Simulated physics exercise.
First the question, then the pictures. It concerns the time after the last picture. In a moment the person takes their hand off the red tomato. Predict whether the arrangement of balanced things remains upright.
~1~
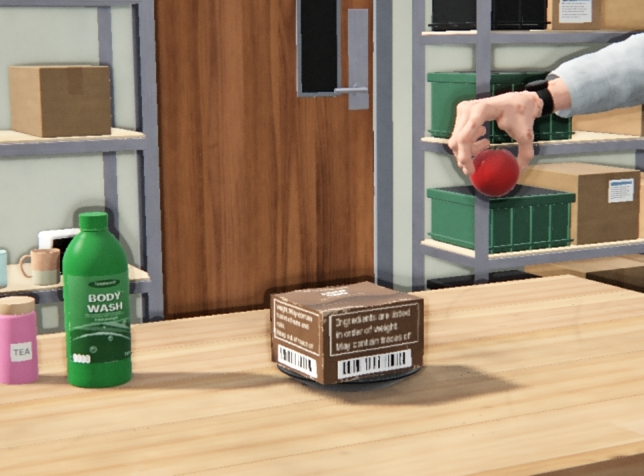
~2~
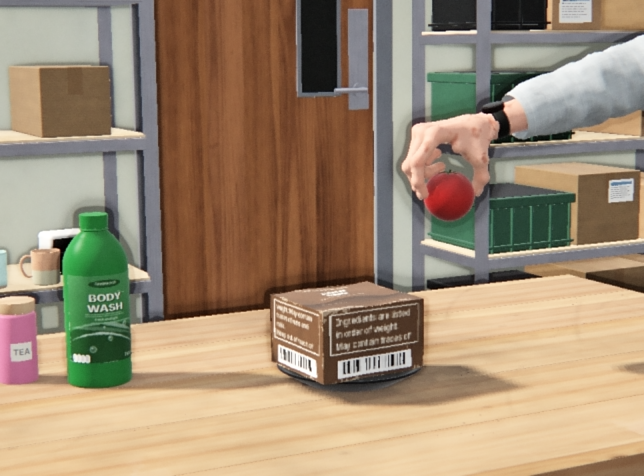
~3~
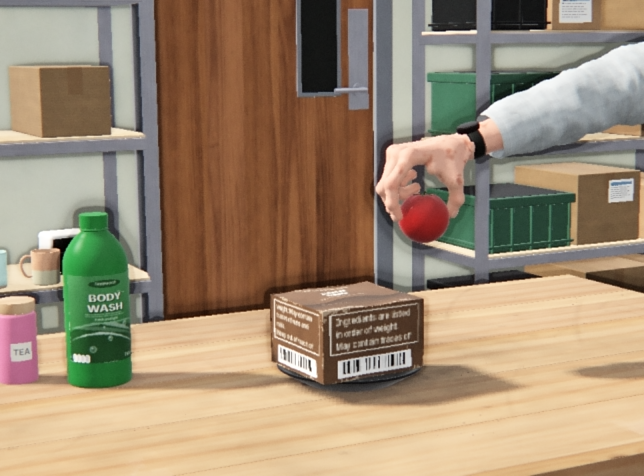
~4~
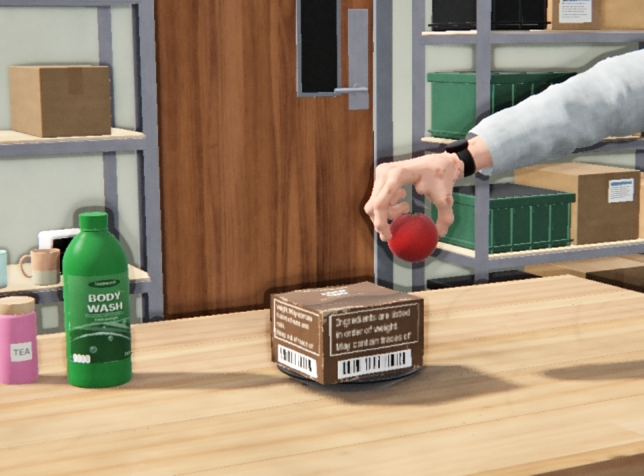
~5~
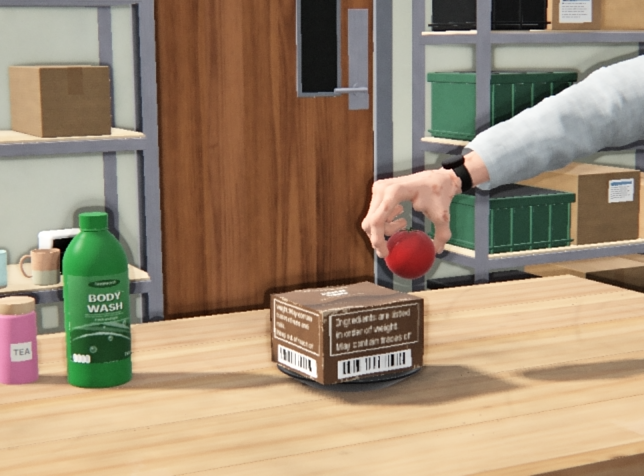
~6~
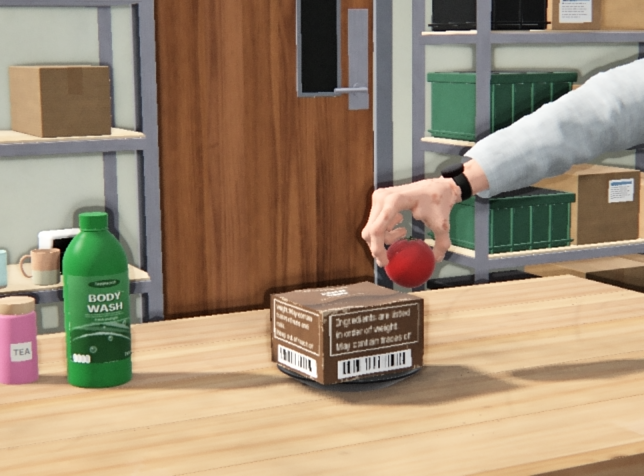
It tips over.
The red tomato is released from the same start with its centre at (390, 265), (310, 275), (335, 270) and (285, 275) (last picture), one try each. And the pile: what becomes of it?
The pile does not fall on try one, does not fall on try two, does not fall on try three and goes down on try four.
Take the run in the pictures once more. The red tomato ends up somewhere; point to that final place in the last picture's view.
At about (461, 343).
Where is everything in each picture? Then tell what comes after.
In the first frame, coming down; red tomato (494, 172).
In the second frame, coming down; red tomato (449, 196); brown box (346, 331).
In the third frame, coming down; red tomato (424, 218).
In the fourth frame, coming down; red tomato (413, 237); brown box (346, 331).
In the fifth frame, coming down; red tomato (410, 253).
In the sixth frame, set down, still held; red tomato (410, 263); brown box (346, 331).
Then, 0.30 s on from there, red tomato now fallen.
Then, 0.40 s on from there, things are still on the move.
Then, 1.70 s on from there, nothing new.
In the end, fallen, red tomato; the other 4 unmoved. At the end, from the last picture's camera, red tomato near (461, 343). The pile loses its balance.
